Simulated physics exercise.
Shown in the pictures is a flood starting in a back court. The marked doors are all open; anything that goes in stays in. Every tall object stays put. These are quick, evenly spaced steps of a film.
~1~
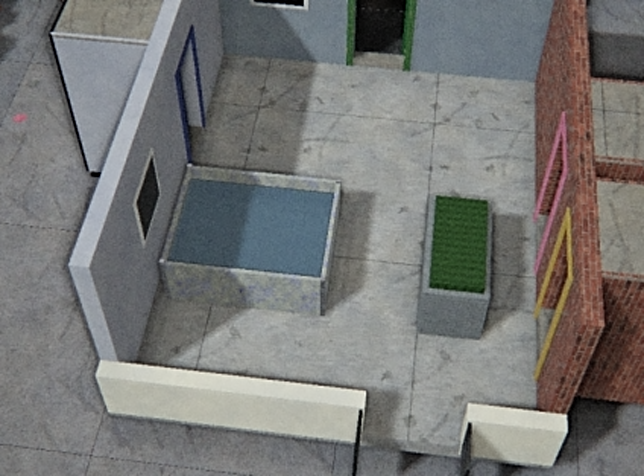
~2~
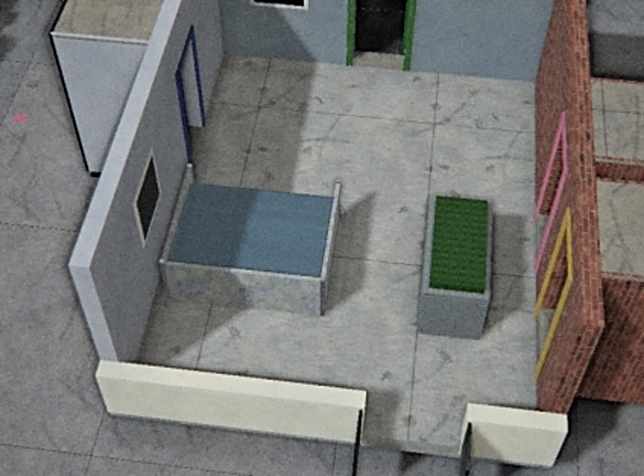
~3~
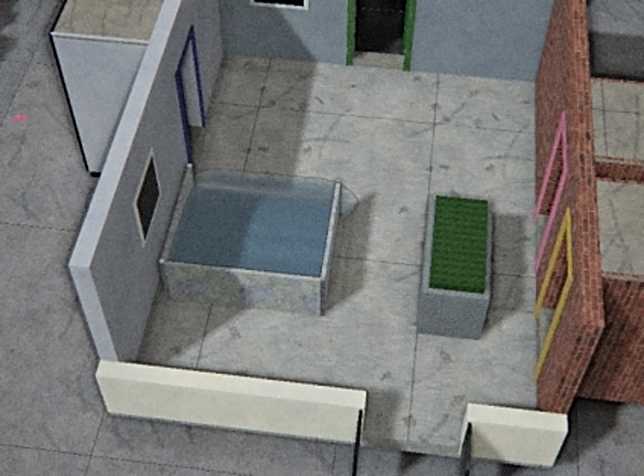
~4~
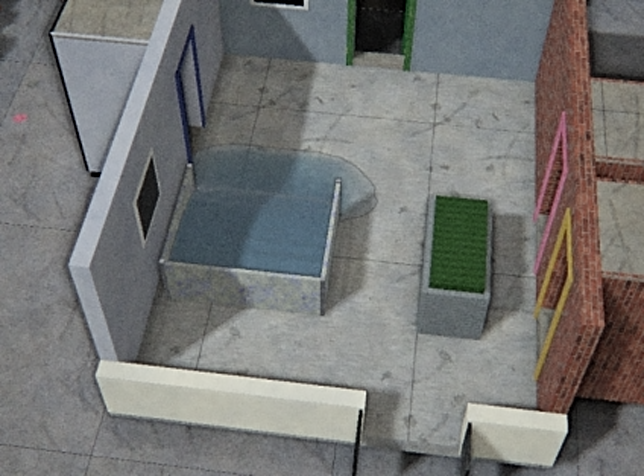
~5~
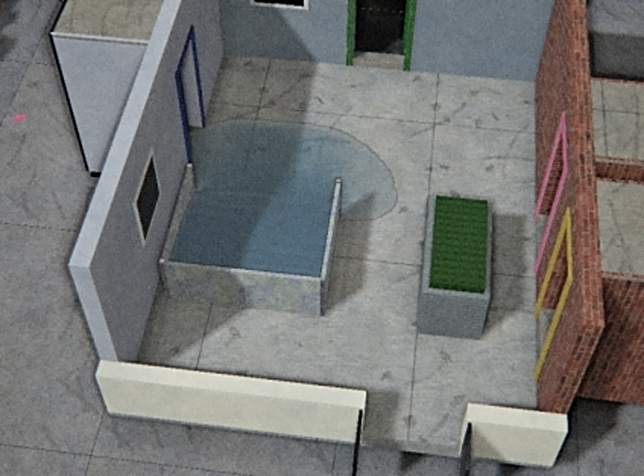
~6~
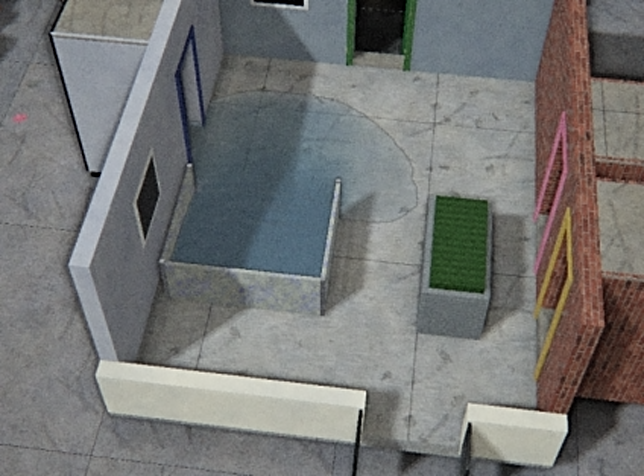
To begin with, a stone-walled tank full of blue water stands whole in a back court, left of a green-topped planter. Then its far side opens, leaving a gap, and water pours out behind it. The shallow sheet spreads in a widening curve across the paving, backward and to the right.
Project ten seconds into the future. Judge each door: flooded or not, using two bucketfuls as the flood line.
The green door is flooded. The pink door is not flooded. The blue door is flooded. The yellow door is not flooded.
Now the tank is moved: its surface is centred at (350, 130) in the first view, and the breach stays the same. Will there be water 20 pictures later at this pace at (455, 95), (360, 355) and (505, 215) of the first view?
Soaked, parched, soaked.
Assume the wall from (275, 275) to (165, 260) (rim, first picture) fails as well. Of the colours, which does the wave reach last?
I'd pick the door marked green.
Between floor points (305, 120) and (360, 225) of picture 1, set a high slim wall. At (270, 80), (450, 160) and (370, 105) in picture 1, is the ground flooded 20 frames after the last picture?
Taking the points in order, they are inundated, inundated and inundated.
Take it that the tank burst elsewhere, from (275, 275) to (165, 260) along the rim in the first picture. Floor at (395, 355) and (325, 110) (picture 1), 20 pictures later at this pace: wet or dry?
First place drenched, second place still bare.
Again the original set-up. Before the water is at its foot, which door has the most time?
Result: The one in yellow.
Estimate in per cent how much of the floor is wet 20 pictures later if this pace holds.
It comes to roughly 50 in a hundred.
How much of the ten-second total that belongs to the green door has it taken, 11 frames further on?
Some 45 per cent.
A moment on, water covers 40 % of the floor; the green door under two buckets in, the pink door not reached, the blue door over two buckets in, the yellow door not reached.
Next, water covers 50 % of the floor; the green door over two buckets in, the pink door not reached, the blue door over two buckets in, the yellow door not reached.
Then, water covers 50 % of the floor; the green door far over two buckets in, the pink door not reached, the blue door far over two buckets in, the yellow door not reached.
Later, water covers 75 % of the floor; the green door far over two buckets in, the pink door wet at the sill, nothing in, the blue door far over two buckets in, the yellow door wet at the sill, nothing in.
In the end, water covers 95 % of the floor; the green door far over two buckets in, the pink door wet at the sill, nothing in, the blue door far over two buckets in, the yellow door wet at the sill, nothing in.
